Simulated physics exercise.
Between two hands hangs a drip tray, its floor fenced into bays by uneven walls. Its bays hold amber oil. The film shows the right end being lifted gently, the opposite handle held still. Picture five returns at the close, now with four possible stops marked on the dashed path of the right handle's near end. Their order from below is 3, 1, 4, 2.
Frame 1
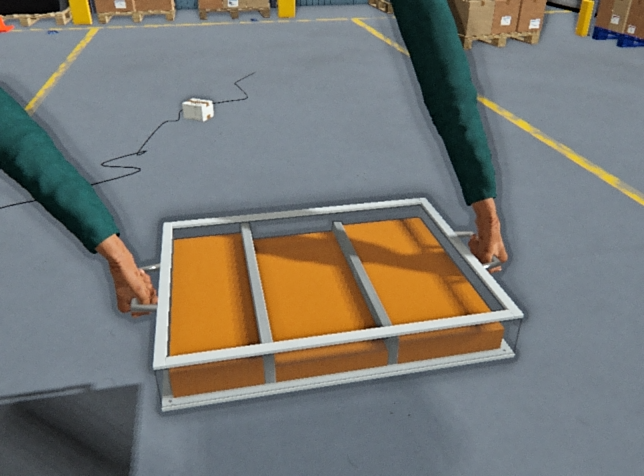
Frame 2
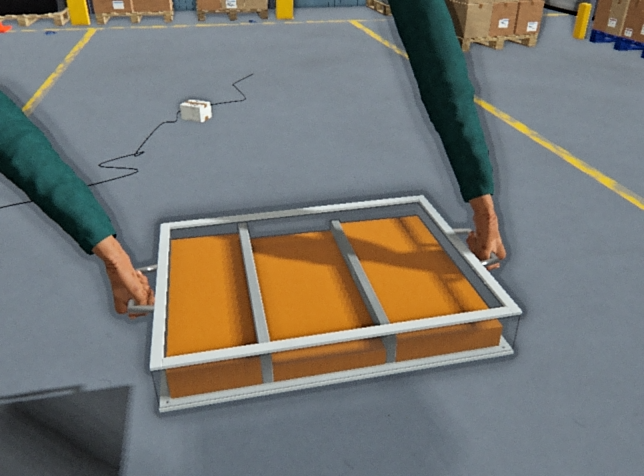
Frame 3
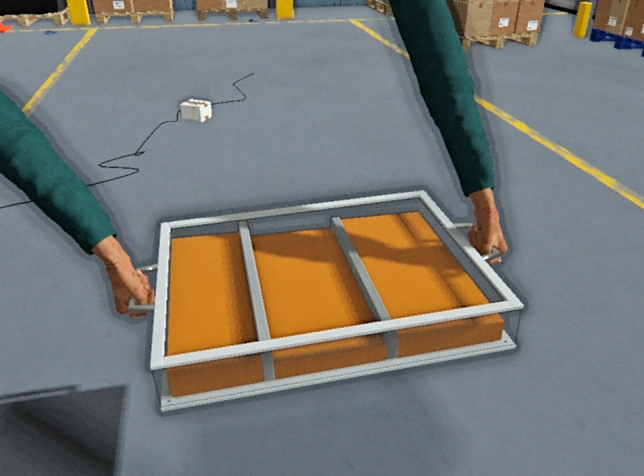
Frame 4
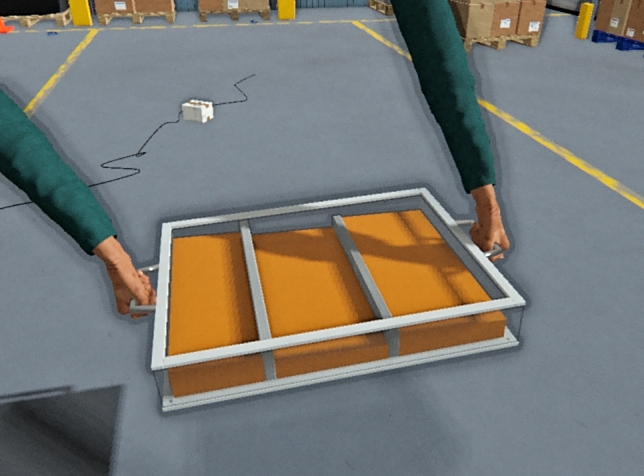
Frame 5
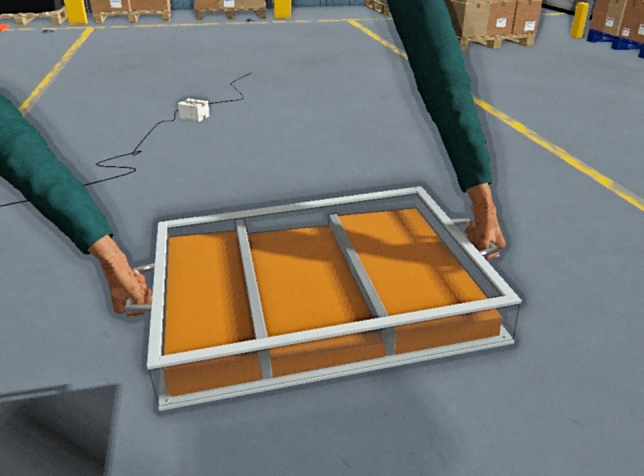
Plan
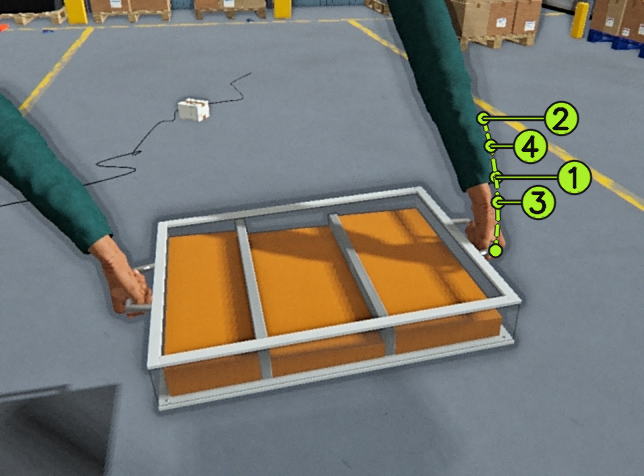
In a warehouse, two hands tilt a framed tray of amber liquid slightly left.
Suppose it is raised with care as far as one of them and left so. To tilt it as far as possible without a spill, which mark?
Stop 1.
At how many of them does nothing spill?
Two.
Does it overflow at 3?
No, not at all.
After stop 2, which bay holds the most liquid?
The left bay.
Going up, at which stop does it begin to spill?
That would be 4.
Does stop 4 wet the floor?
Yes.
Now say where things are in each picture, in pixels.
In the first picture, the tray is level; deepest in the left bay, at (214, 290), shallowest in the middle; right handle at (484, 249).
In the second picture, tipped about 1° down to the left; no wall is crossed; right handle at (482, 246).
In the third picture, tipped about 2° down to the left; no wall is crossed; right handle at (483, 240).
In the fourth picture, tipped about 3° down to the left; no wall is crossed; right handle at (485, 237).
In the fifth picture, tipped about 3° down to the left; deepest in the left bay, at (209, 288), shallowest in the middle; right handle at (481, 235).
On the marked copy, 1 at (496, 177); 2 at (483, 118); 3 at (498, 202); 4 at (490, 146).
If 1 is chosen, nothing spills; the middle bay holds the most.
If 2 is chosen, about 25 % goes over the rim.
If 3 is chosen, nothing spills; the middle bay holds the most.
If 4 is chosen, about 11 % goes over the rim.
